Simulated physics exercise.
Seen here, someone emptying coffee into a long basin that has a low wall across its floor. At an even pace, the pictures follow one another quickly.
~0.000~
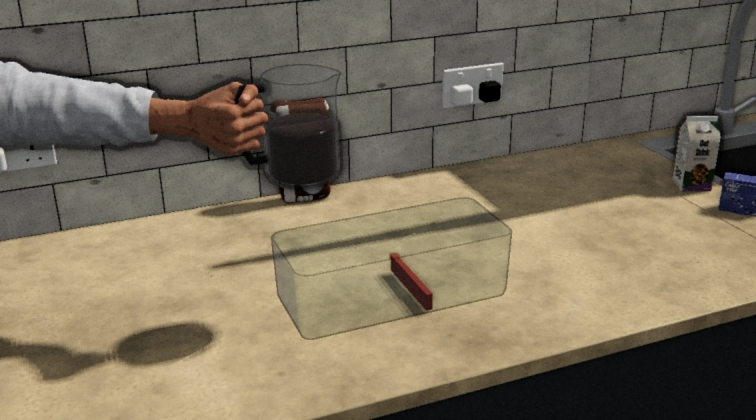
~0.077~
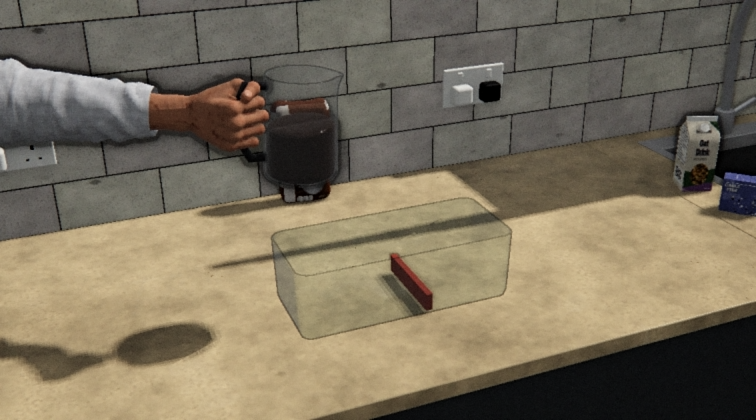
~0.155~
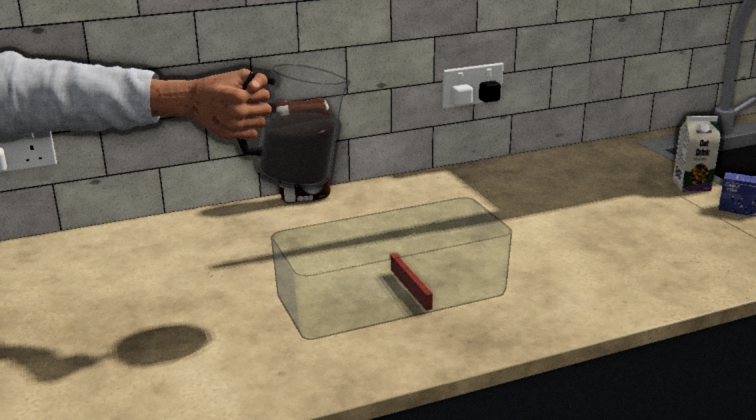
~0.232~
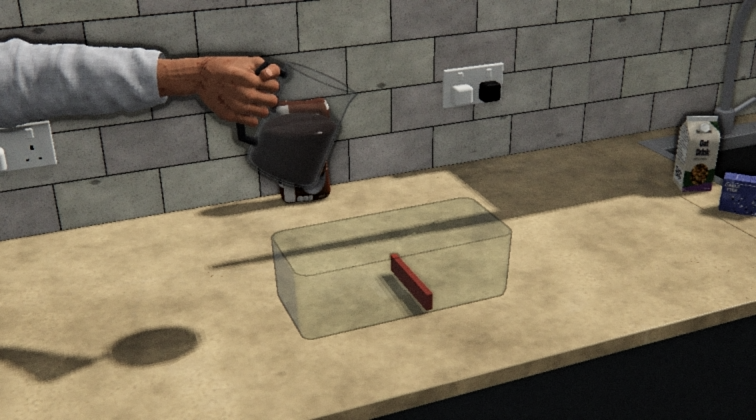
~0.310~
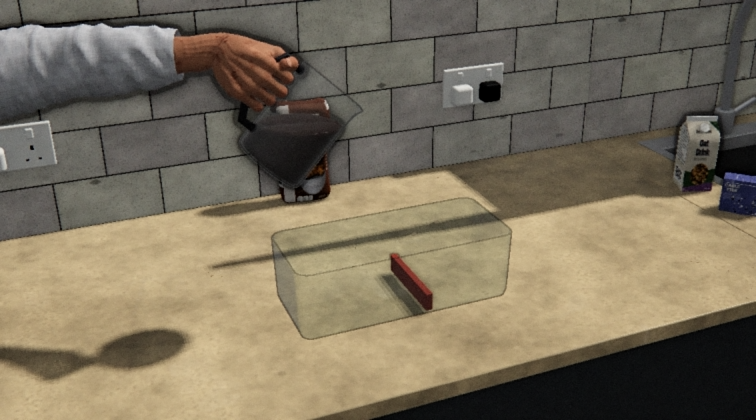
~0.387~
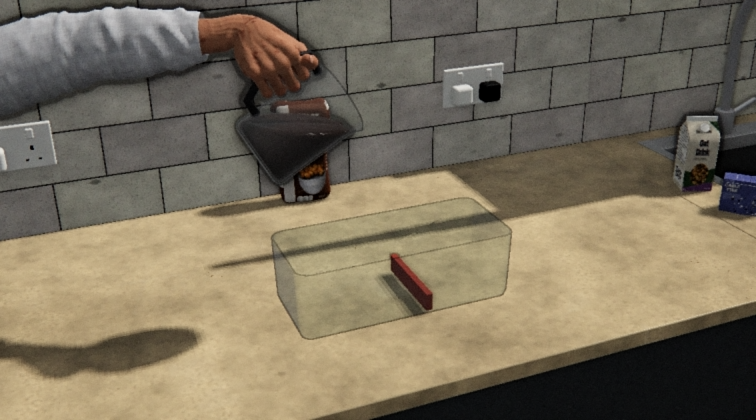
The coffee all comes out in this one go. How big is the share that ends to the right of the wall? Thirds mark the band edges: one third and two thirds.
I would say between a third and two thirds ends up on that side.
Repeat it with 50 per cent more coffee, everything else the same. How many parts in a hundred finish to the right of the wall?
Roughly 55 in a hundred.
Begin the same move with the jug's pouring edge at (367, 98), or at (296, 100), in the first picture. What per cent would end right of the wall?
First place gives some 85 %, second place some 15 %.
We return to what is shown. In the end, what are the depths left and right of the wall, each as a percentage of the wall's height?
On the left it is 40 per cent, on the right 40.
A moment on, the jug is tipped right over and 67 per cent is still to pour, 3 is left of the wall and 0 right of it.
Next, the jug is tipped right over and 25 per cent is still to pour, 33 is left of the wall and 16 right of it.
Then the jug is tipped right over and 7 per cent is still to pour, 42 is left of the wall and 37 right of it.
Later the jug is tipped right over and 1 per cent is still to pour, 54 is left of the wall and 40 right of it.
Finally, 56 per cent lies left of the wall, 41 right of it and 3 outside.
